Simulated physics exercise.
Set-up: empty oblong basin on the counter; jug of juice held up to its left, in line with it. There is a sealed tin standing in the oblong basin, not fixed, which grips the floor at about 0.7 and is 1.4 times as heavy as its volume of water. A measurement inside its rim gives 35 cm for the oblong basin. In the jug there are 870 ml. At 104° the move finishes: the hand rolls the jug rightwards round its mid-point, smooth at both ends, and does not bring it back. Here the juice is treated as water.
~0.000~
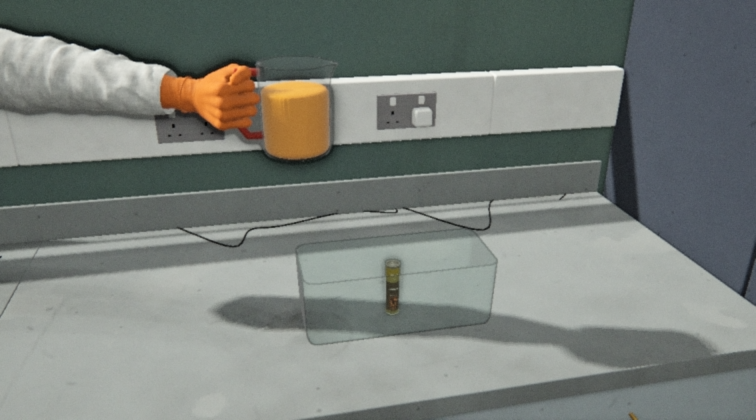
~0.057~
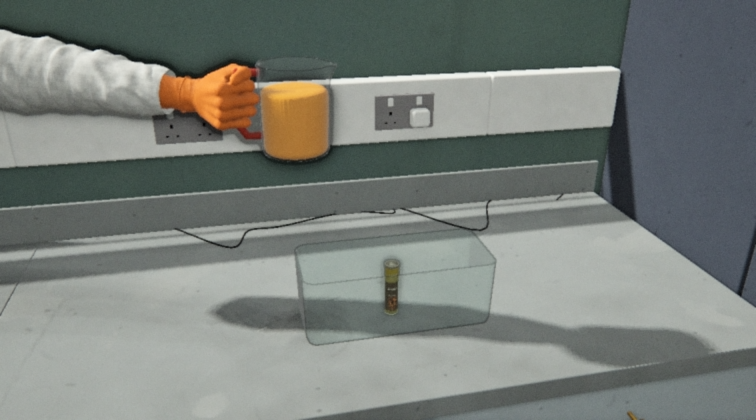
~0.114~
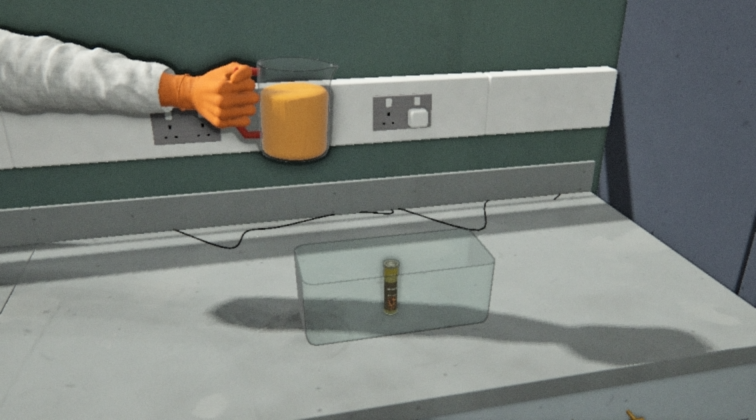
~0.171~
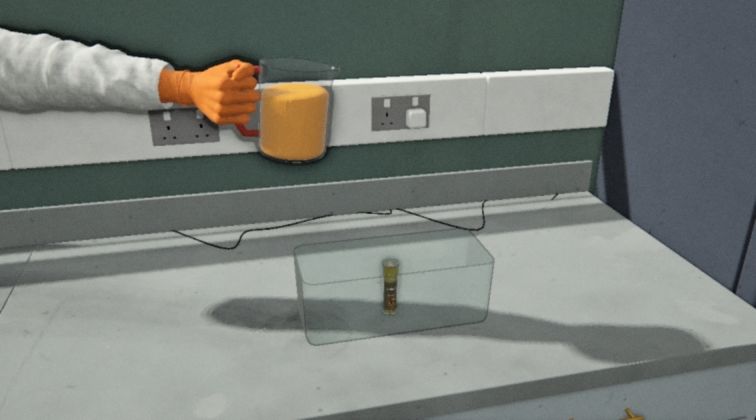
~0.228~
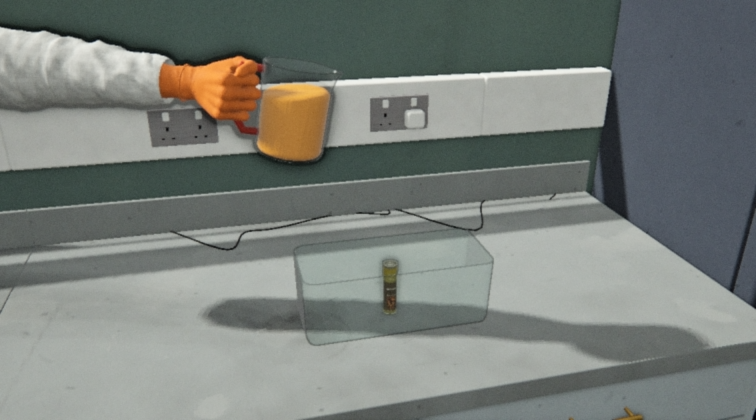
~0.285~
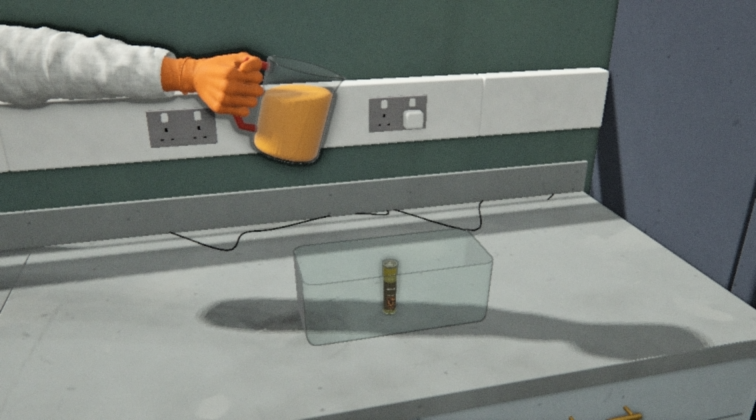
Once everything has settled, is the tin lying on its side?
It is not overturned.
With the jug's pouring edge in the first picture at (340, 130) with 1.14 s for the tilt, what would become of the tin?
Then it tips over.
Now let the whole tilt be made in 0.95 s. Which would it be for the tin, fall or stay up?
After the tilt, the tin is still standing.
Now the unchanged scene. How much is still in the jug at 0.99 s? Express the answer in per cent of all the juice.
I'd say some 38 per cent remains.
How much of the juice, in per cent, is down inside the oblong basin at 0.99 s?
Some 24 percent of the total.
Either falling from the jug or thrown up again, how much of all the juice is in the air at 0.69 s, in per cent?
Around 10 percent.
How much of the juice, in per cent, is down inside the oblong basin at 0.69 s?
Roughly 0 per cent.
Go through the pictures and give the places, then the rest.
It leans 0°; its right rim is at (337, 62); the juice meets the walls at (260, 90) and (327, 88); the oblong basin's rim runs from (299, 265) to (485, 246); the tin's top is at (393, 266), in the first picture.
It leans 1°; its right rim is at (337, 63); the juice meets the walls at (260, 91) and (327, 88), in the second picture.
It leans 3°; its right rim is at (338, 65); the juice meets the walls at (261, 92) and (327, 89), in the third picture.
It leans 6°; its right rim is at (340, 68); the juice meets the walls at (261, 92) and (328, 89), in the fourth picture.
It leans 10°; its right rim is at (342, 72); the juice meets the walls at (262, 94) and (329, 90), in the fifth picture.
It leans 15°; its right rim is at (345, 77); the juice meets the walls at (263, 95) and (332, 91), in the sixth picture.
After 0.69 s the tilt is 69° and 90 per cent is still to pour; the tin stands where it began.
After 0.99 s the tilt is 100° and 38 per cent is still to pour; the tin stands where it began.
After 1.30 s the tilt is 104° and 5 per cent is still to pour; the tin stands where it began.
After 1.64 s the tilt is 104° and 0 per cent is still to pour; the tin stands where it began.
In the end the tin stands where it began.
